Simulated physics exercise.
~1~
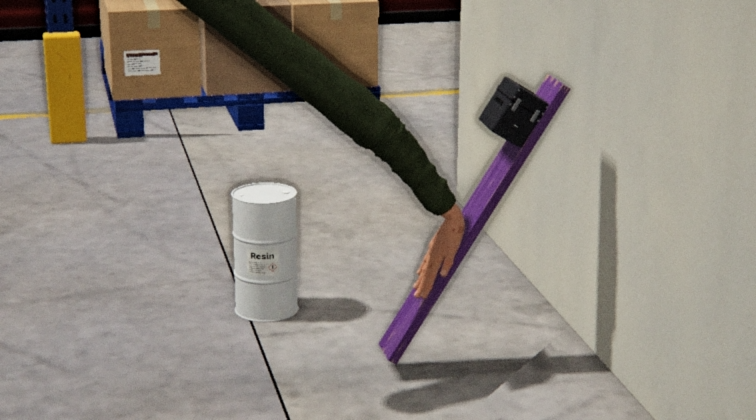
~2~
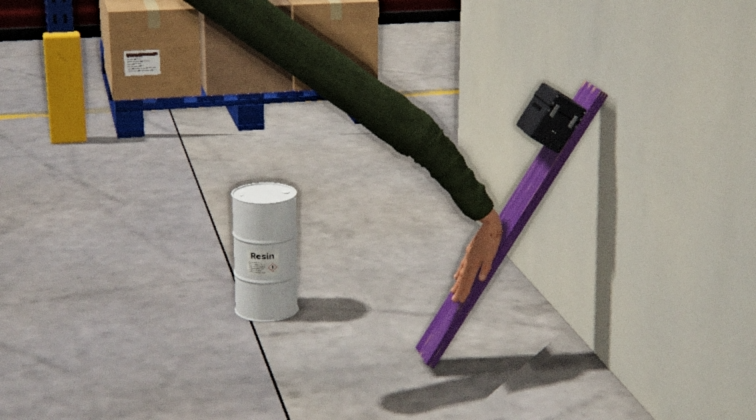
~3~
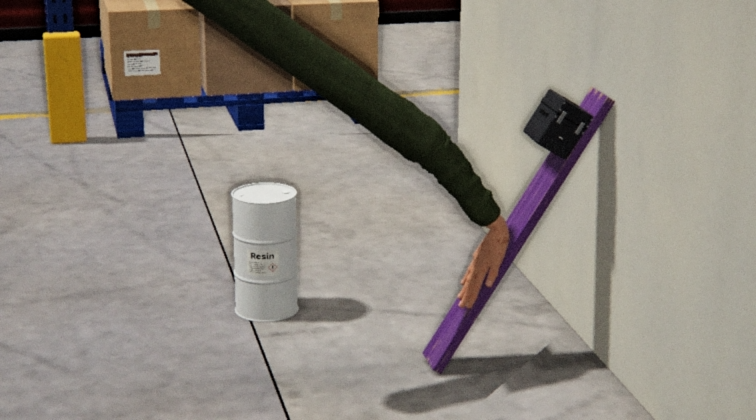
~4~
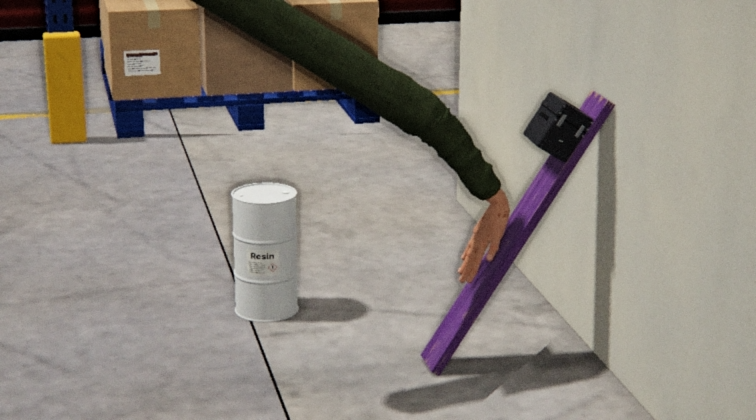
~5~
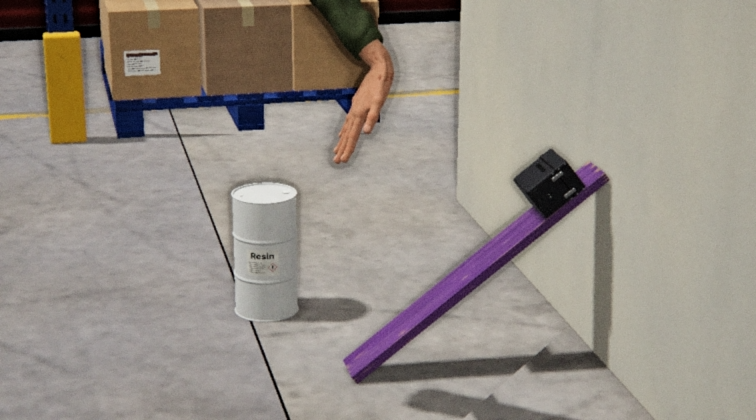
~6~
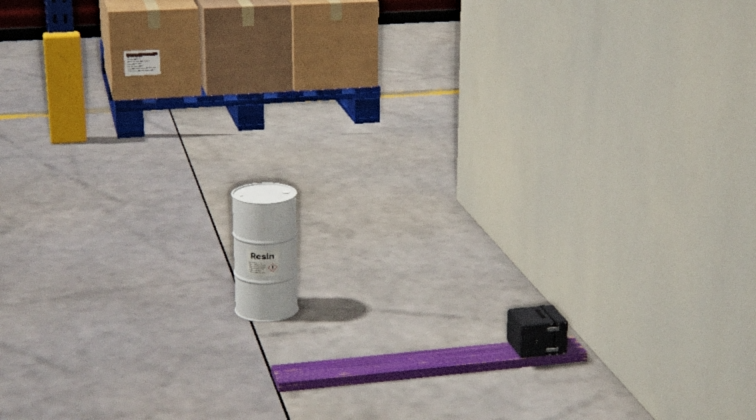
A purple plank with a black case on it was leaned against a wall by a hand, which then let go and drew back. The plank slid down and ended up flat on the floor, the case still on it, near an unmoved white drum.
